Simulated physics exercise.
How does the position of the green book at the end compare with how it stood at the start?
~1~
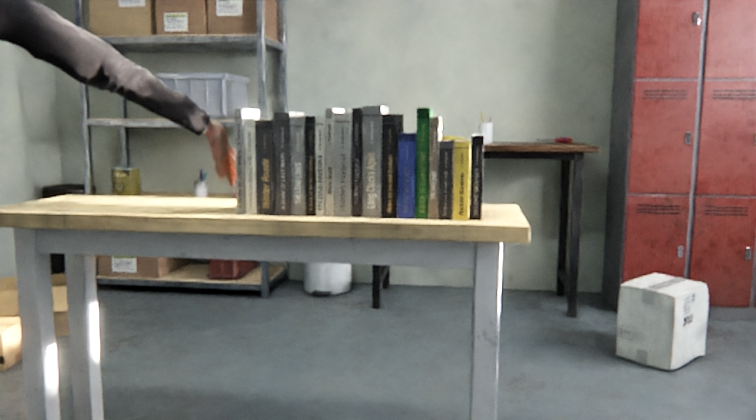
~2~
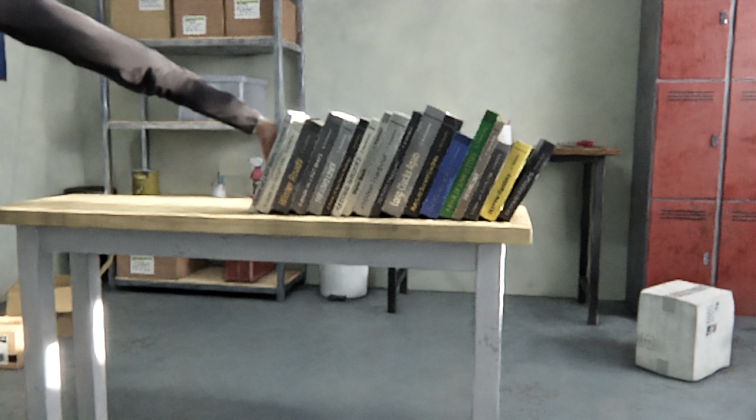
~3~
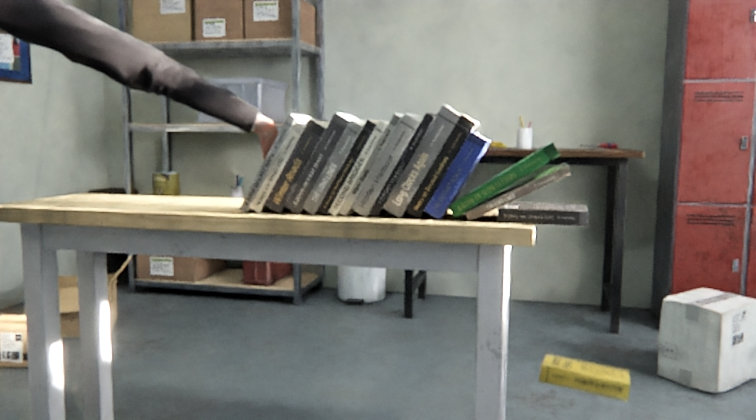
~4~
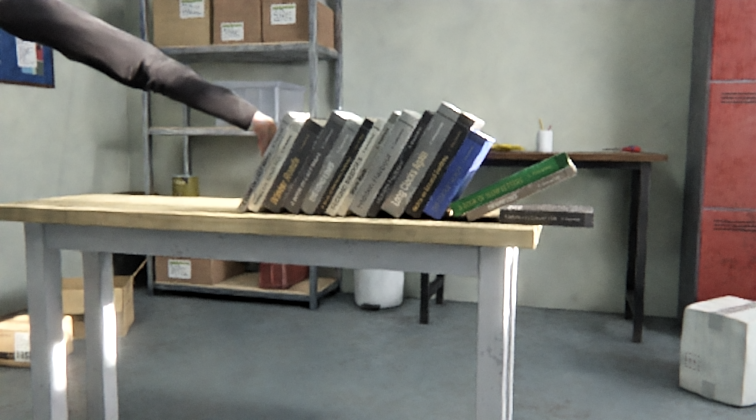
At the start the green book stands upright in the row, and at the end it is tipped over on its side near the right edge of the table.
In a workshop with grey shelving and red lockers, a wooden-topped table is seen from the front while the view drifts slightly sideways. A row of upright books, mostly black and grey with blue, green and yellow ones toward the right, stands on it. An arm in a dark sleeve reaches in from the left and pushes the first book, so the whole row leans to the right. The yellow book drops off the right edge to the floor. At the end the green book lies tipped over near the edge, still on the table, and the blue one leans beside it.
